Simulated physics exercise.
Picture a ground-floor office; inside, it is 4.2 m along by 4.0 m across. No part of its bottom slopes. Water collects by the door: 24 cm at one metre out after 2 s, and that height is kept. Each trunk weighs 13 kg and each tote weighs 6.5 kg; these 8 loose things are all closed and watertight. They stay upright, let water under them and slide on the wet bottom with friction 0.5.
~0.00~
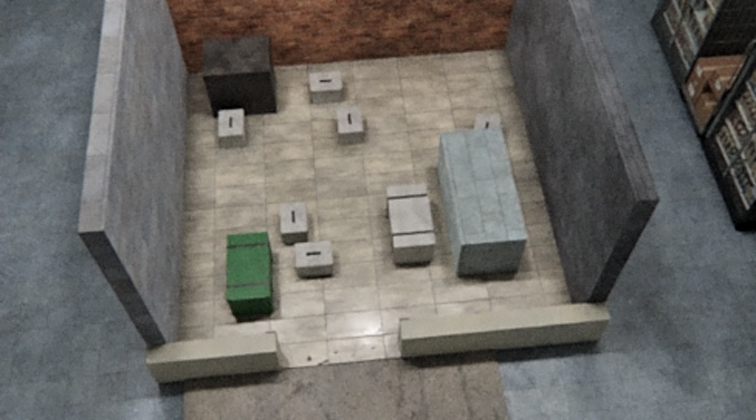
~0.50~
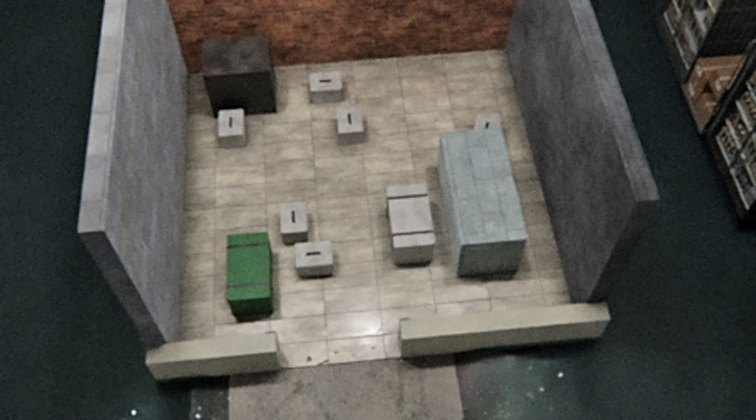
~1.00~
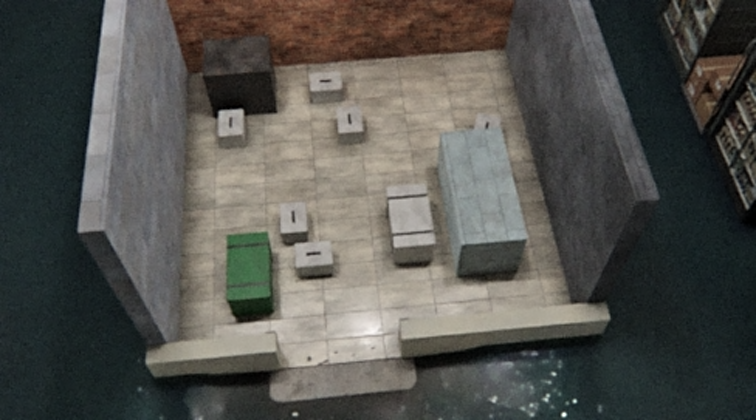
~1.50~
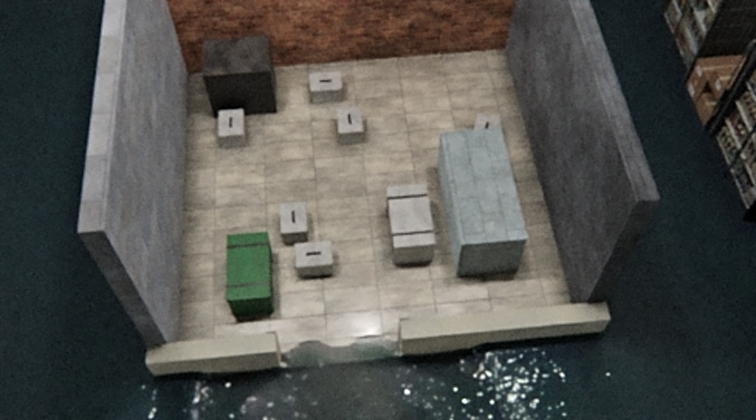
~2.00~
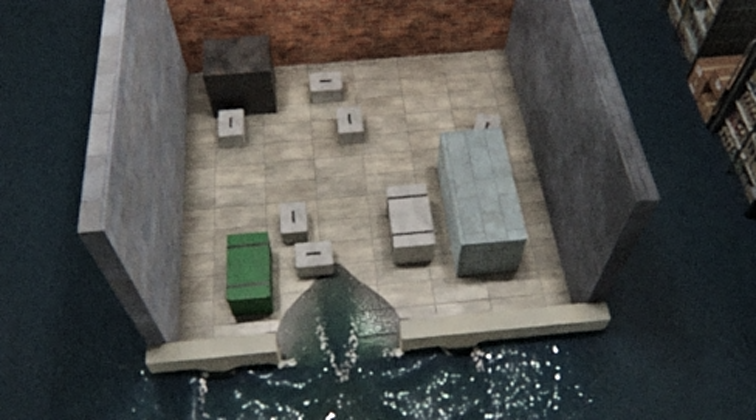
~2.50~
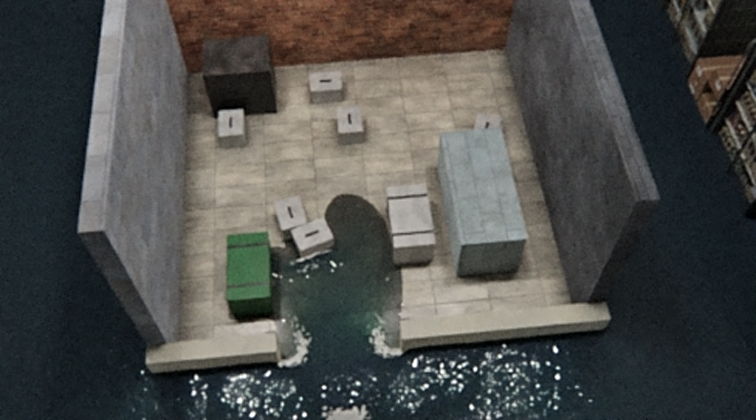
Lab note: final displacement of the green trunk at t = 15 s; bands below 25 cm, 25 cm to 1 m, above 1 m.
It ends a short distance off.
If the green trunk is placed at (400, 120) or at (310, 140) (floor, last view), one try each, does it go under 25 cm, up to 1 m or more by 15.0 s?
So, one try each: It goes a long distance the first time and goes a long distance the second.
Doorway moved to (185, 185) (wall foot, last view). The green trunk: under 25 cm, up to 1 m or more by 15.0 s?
So the green trunk is slightly displaced by then.
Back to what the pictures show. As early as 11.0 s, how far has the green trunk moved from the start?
About 30 cm.
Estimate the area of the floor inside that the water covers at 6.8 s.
About 15 m2 is covered.
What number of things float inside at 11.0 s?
8 at that moment.
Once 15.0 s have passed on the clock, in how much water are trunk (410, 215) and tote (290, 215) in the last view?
Close to 18 and 21 centimetres.
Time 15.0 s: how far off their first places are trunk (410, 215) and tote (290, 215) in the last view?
Net displacement, in order: 200 cm; 300 cm.
After 3.5 s the green trunk is near (204, 270), 0.5 m from its start, aground; 0 afloat.
After 6.8 s the green trunk is near (201, 272), 0.5 m from its start, aground; 6 afloat.
After 11.0 s the green trunk is near (245, 286), 0.3 m from its start, afloat; 8 afloat.
After 15.0 s the green trunk is near (218, 237), 0.5 m from its start, afloat; 8 afloat.
